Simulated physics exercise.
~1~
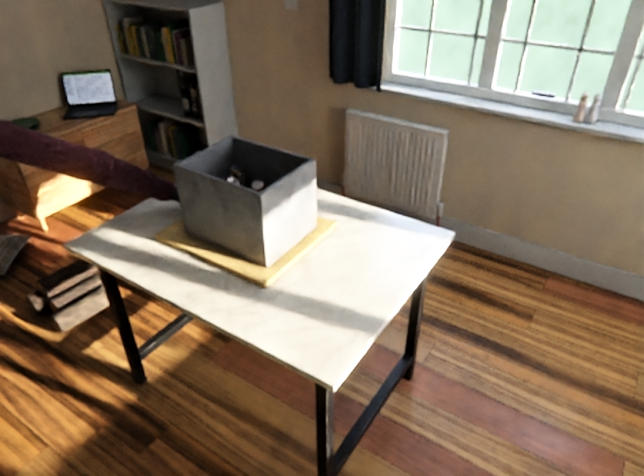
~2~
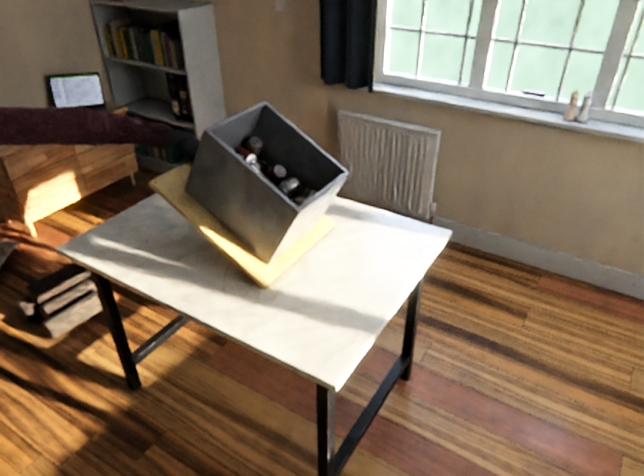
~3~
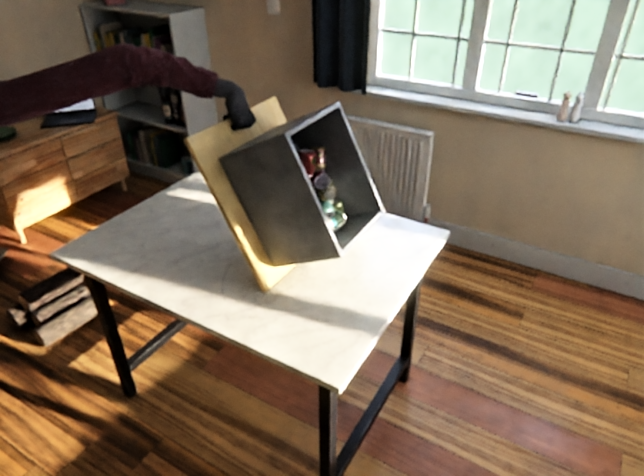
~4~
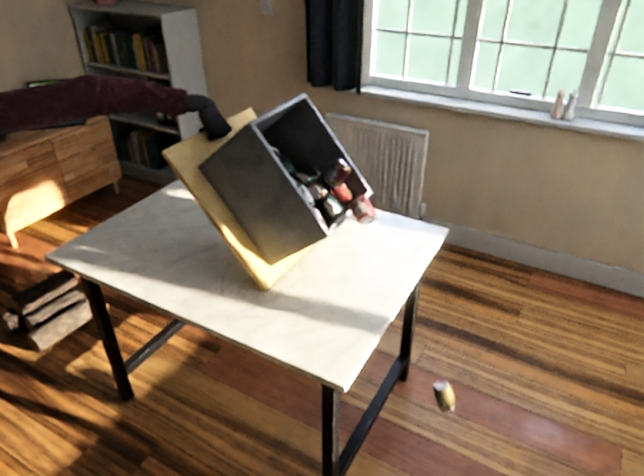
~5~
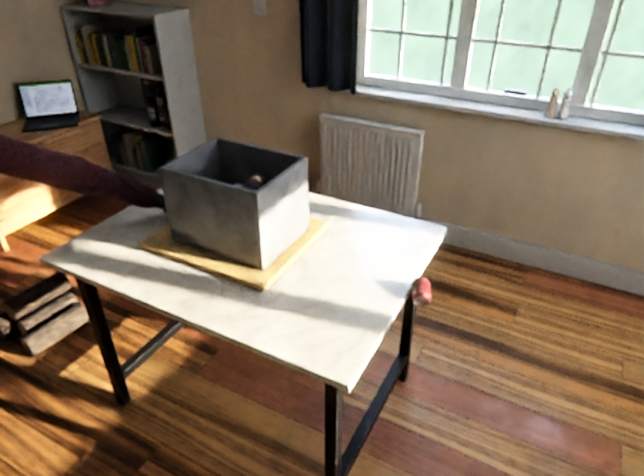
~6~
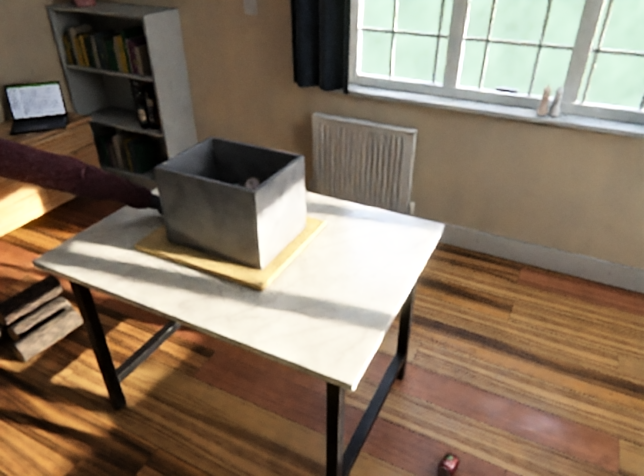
A grey crate of cans tips right on its board, spills a couple, then settles flat.
